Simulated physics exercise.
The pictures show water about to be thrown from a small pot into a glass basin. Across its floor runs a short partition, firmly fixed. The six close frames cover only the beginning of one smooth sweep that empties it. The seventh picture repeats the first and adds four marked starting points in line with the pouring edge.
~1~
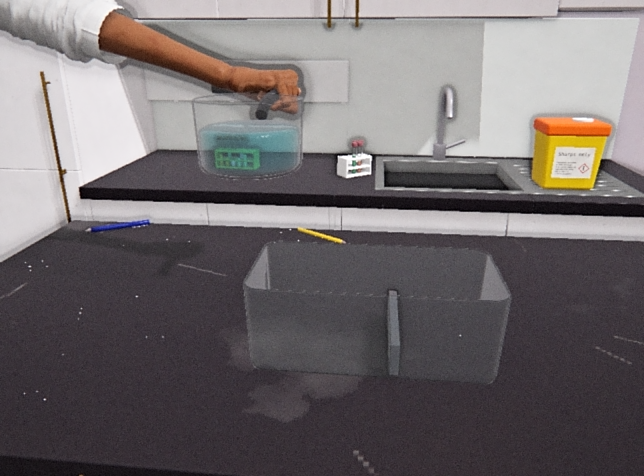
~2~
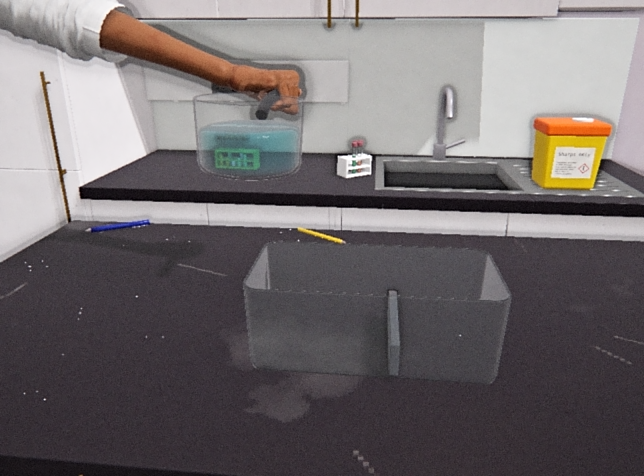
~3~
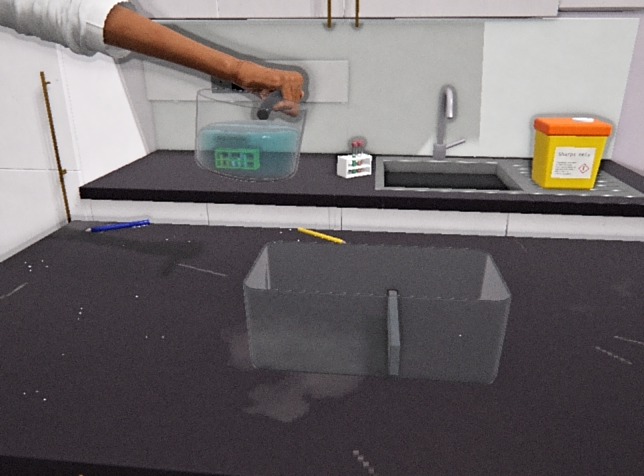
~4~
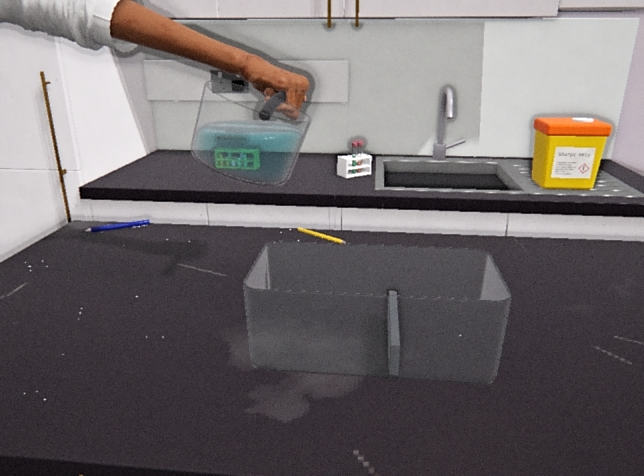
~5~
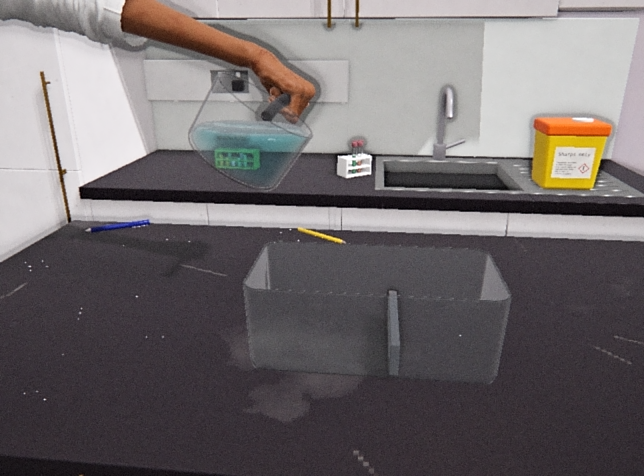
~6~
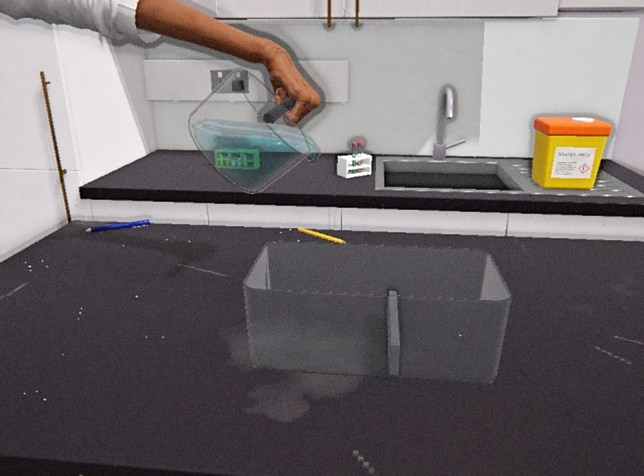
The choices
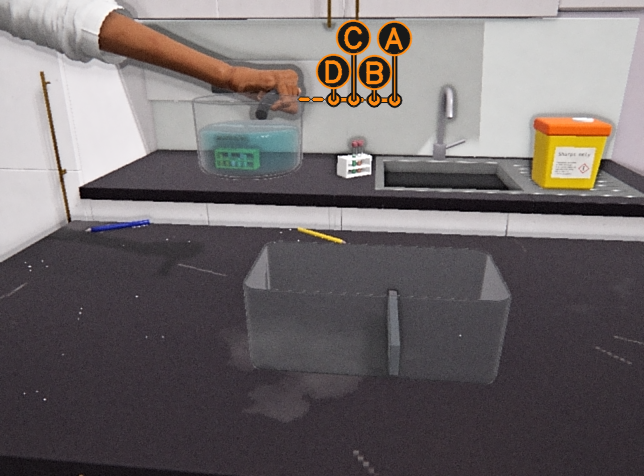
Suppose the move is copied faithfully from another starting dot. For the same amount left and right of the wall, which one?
The best spot is C.
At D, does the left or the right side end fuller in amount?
The left side.
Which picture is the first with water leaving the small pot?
In picture 6.
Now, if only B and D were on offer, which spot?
That is spot B.
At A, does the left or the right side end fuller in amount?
The right one.
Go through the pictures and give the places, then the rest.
The first frame shows upright, lip at (300, 99); basin from (251, 364) to (495, 380); top of the wall at (394, 315); nothing has left yet.
The second frame shows tipped about 2°, lip at (301, 101); nothing has left yet.
The third frame shows tipped about 9°, lip at (305, 108); nothing has left yet.
The fourth frame shows tipped about 20°, lip at (309, 120); nothing has left yet.
The fifth frame shows tipped about 34°, lip at (311, 135); nothing has left yet.
The sixth frame shows tipped about 50°, lip at (308, 152); water is over the lip, down to (312, 160).
In orange, A at (394, 100); B at (374, 100); C at (353, 99); D at (333, 99).
Choosing A, about 8 % ends left of the wall and 90 % right of it.
Choosing B, about 30 % ends left of the wall and 68 % right of it.
Choosing C, about 50 % ends left of the wall and 49 % right of it.
Choosing D, about 80 % ends left of the wall and 17 % right of it; 3 % is lost outside.
